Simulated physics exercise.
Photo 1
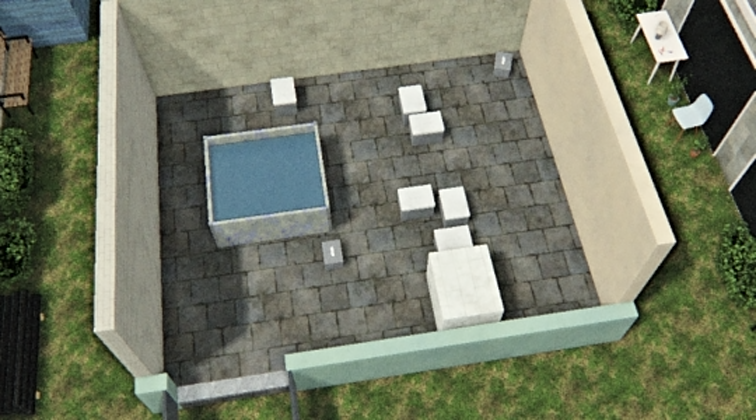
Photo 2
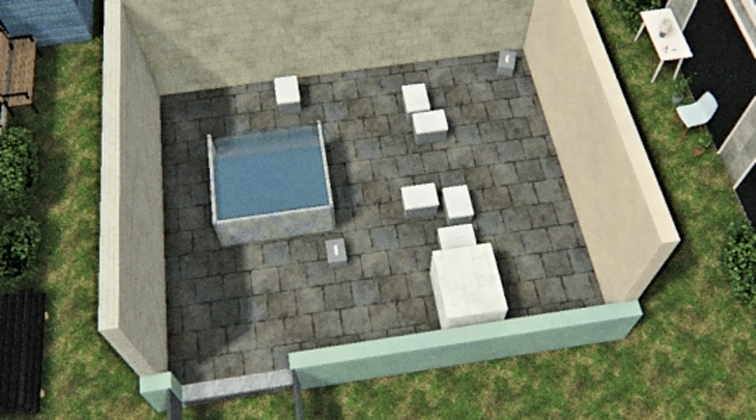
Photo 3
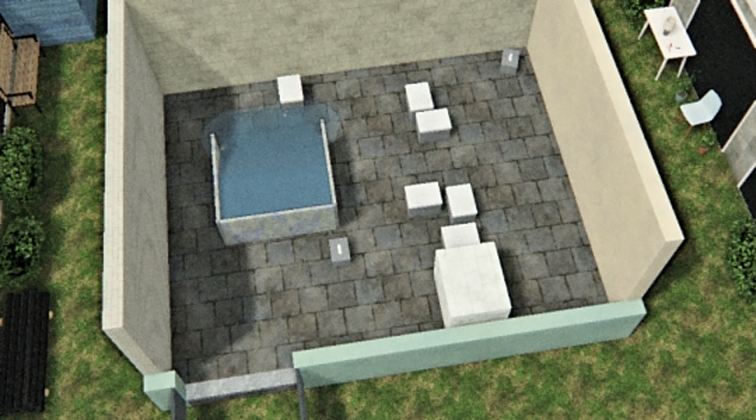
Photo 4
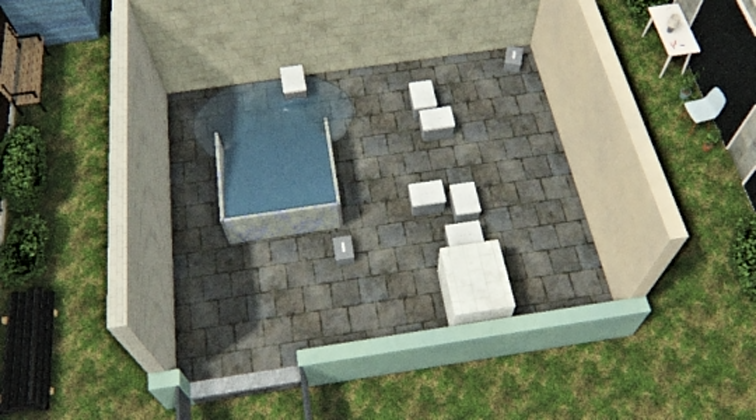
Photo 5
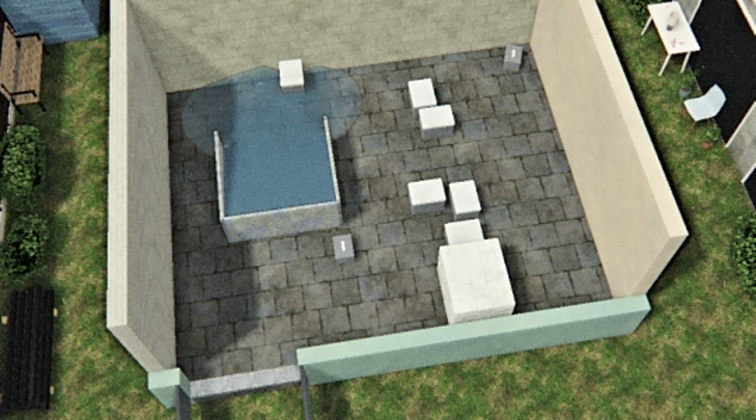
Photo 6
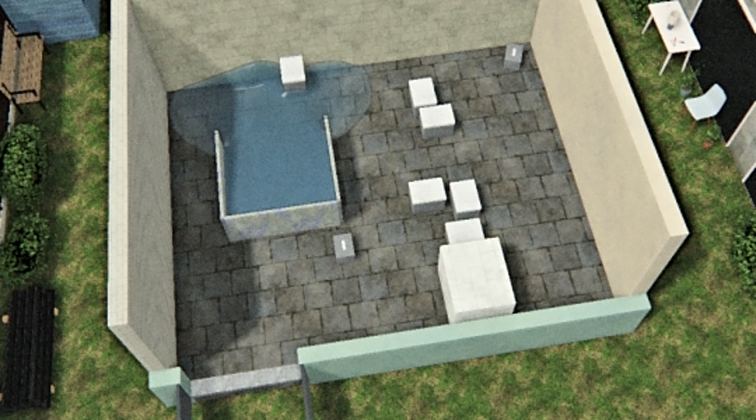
A walled yard paved in dark grey stone, edged by grass, is seen from high above its low green near wall. A pale tank of blue water stands at left, with a white block behind it, more white blocks at centre and right, and small grey boxes. The view drifts slightly, then steadies, as water pours from the tank's far side, fans out across the paving and pushes the block behind it a little backward.
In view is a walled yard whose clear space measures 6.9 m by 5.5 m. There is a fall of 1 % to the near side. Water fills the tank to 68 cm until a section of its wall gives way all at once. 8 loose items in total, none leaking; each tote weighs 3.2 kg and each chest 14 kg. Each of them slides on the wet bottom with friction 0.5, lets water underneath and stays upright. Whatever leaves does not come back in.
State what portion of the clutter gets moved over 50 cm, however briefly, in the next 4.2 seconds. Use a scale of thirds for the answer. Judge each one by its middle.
On that scale: One to two thirds.
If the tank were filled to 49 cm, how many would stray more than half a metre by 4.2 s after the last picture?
That would make 4 of them.
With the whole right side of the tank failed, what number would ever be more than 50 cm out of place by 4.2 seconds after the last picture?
The answer would then be 6.
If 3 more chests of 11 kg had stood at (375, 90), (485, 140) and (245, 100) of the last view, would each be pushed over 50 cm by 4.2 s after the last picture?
Going through them in turn, I'd say beyond, beyond and beyond.
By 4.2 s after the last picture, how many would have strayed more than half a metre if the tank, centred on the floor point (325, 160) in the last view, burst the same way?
The count would be 4.
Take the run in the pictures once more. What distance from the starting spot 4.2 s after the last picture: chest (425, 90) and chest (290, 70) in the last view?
In turn: 300 cm, 400 cm.
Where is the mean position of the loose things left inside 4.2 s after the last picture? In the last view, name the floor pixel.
The centre sits near (476, 195).
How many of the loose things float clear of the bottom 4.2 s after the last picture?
2 of them.
Then, 0.4 s after the last picture 0 of 8 are over 50 cm from their spots; 1 afloat.
Then, 1.5 s after the last picture 1 of 8 are over 50 cm from their spots; 1 afloat.
Then, 2.8 s after the last picture 3 of 8 are over 50 cm from their spots; 3 afloat.
Then, 4.2 s after the last picture 4 of 8 are over 50 cm from their spots, and 4 have been at some point; 2 afloat.
